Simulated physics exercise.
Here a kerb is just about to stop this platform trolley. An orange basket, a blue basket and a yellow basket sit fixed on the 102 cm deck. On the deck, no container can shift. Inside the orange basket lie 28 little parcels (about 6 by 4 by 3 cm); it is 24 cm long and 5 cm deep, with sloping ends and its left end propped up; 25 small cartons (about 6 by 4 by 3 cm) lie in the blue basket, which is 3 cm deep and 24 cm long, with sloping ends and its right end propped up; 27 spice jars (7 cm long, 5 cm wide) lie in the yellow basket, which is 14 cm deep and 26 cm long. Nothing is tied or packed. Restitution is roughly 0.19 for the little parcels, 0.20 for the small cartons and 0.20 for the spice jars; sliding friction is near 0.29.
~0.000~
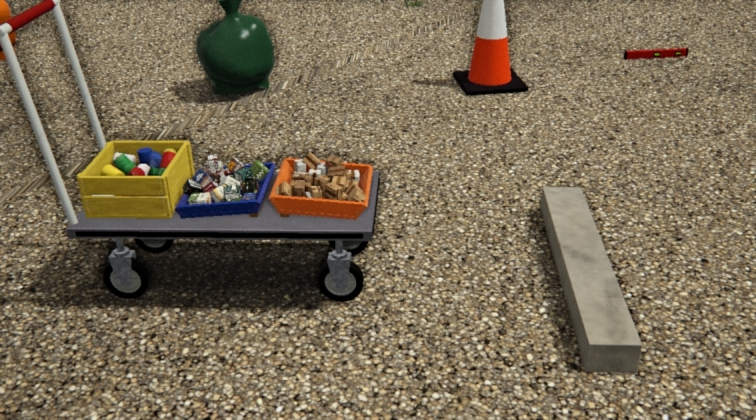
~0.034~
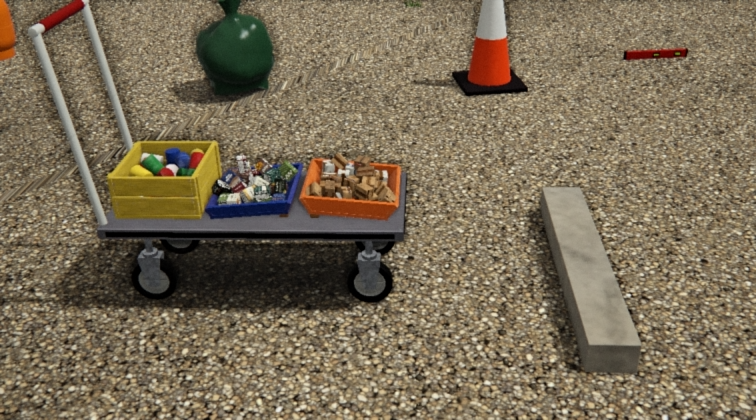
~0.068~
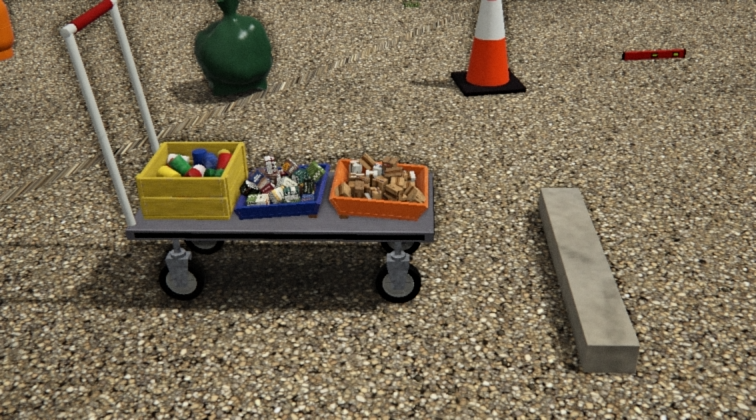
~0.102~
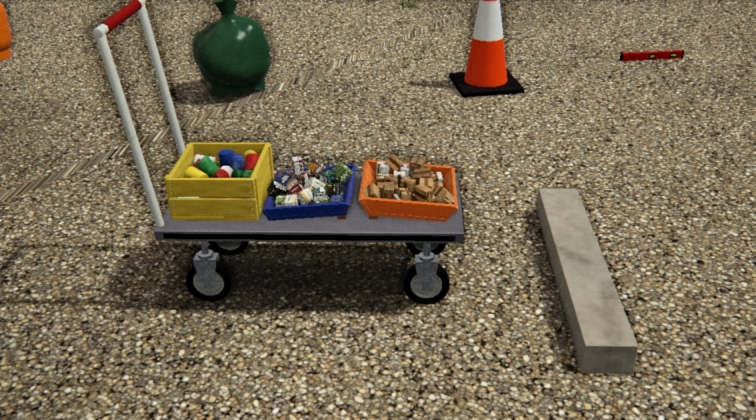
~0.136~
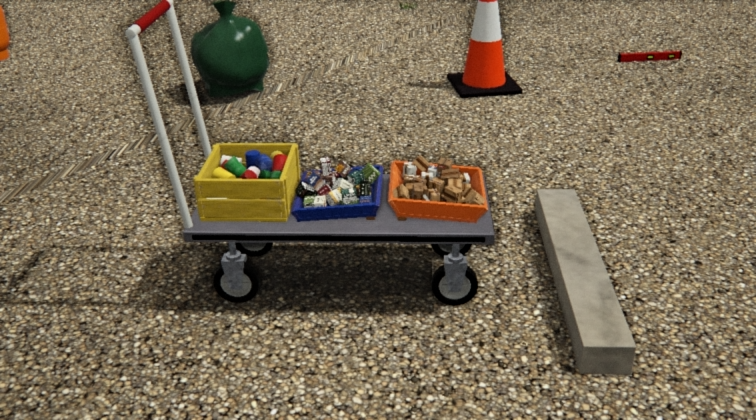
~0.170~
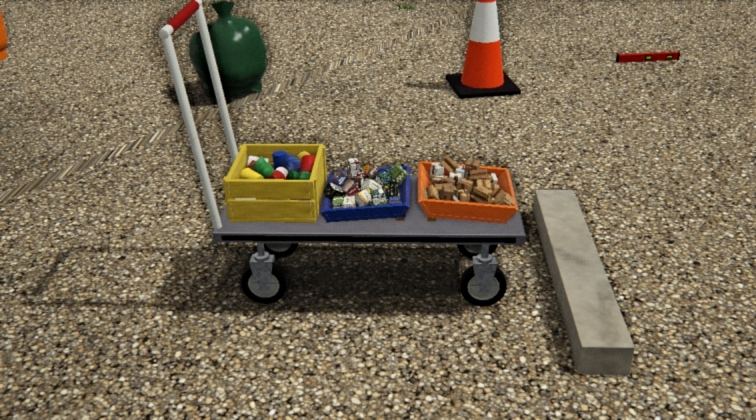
Platform trolley carrying yellow, blue and orange containers of small items rolling steadily right across gravel, nearing a pale kerb.
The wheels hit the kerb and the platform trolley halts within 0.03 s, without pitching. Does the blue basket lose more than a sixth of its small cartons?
Yes.
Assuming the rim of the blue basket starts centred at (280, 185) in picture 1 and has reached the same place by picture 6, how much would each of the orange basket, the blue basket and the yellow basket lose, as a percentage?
Result - orange basket: 40 per cent; blue basket: 30 per cent; yellow basket: 0 per cent.
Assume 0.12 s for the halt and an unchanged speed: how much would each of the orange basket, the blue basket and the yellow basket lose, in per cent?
Orange basket 60, blue basket 50, yellow basket 0 %.
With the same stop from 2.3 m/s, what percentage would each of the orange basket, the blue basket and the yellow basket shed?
Orange basket 50 %, blue basket 40 %, yellow basket 0 %.
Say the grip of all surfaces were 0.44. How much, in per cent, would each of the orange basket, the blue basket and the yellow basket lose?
Orange basket 50, blue basket 60, yellow basket 0 per cent.
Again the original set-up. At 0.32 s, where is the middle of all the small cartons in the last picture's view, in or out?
Centre approx. at (447, 177).
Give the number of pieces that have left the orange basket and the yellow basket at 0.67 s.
Estimate at that time - orange basket 16, yellow basket 2, give or take.
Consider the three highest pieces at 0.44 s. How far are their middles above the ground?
About 62 cm up.
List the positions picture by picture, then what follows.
In the first frame (places track the rim corner closest to us here; the camera pans a little), blue basket (257, 201); orange basket (364, 204); 70 cm to go; all still inside.
The second frame shows blue basket (287, 201); orange basket (395, 204); 60 cm to go.
The third frame shows blue basket (317, 202); orange basket (425, 205); 49 cm to go.
The fourth frame shows blue basket (346, 203); orange basket (455, 206); 39 cm to go.
The fifth frame shows blue basket (376, 204); orange basket (485, 207); 29 cm to go.
The sixth frame shows blue basket (406, 204); orange basket (515, 207); 18 cm to go; all still inside.
After 0.22 s, impact.
After 0.32 s, the orange basket is down by 6 of 28, the blue basket is down by 7 of 25 and the yellow basket has all 27.
After 0.44 s, the orange basket is down by 15 of 28, the blue basket is down by 13 of 25 and the yellow basket has all 27.
After 0.67 s, the orange basket is down by 17 of 28, the blue basket is down by 13 of 25 and the yellow basket is down by 2 of 27.
When it is over (at 1.17 s), the orange basket is down by 17 of 28, the blue basket is down by 13 of 25 and the yellow basket is down by 2 of 27. Asked share, 13 of 25, 52 per cent.
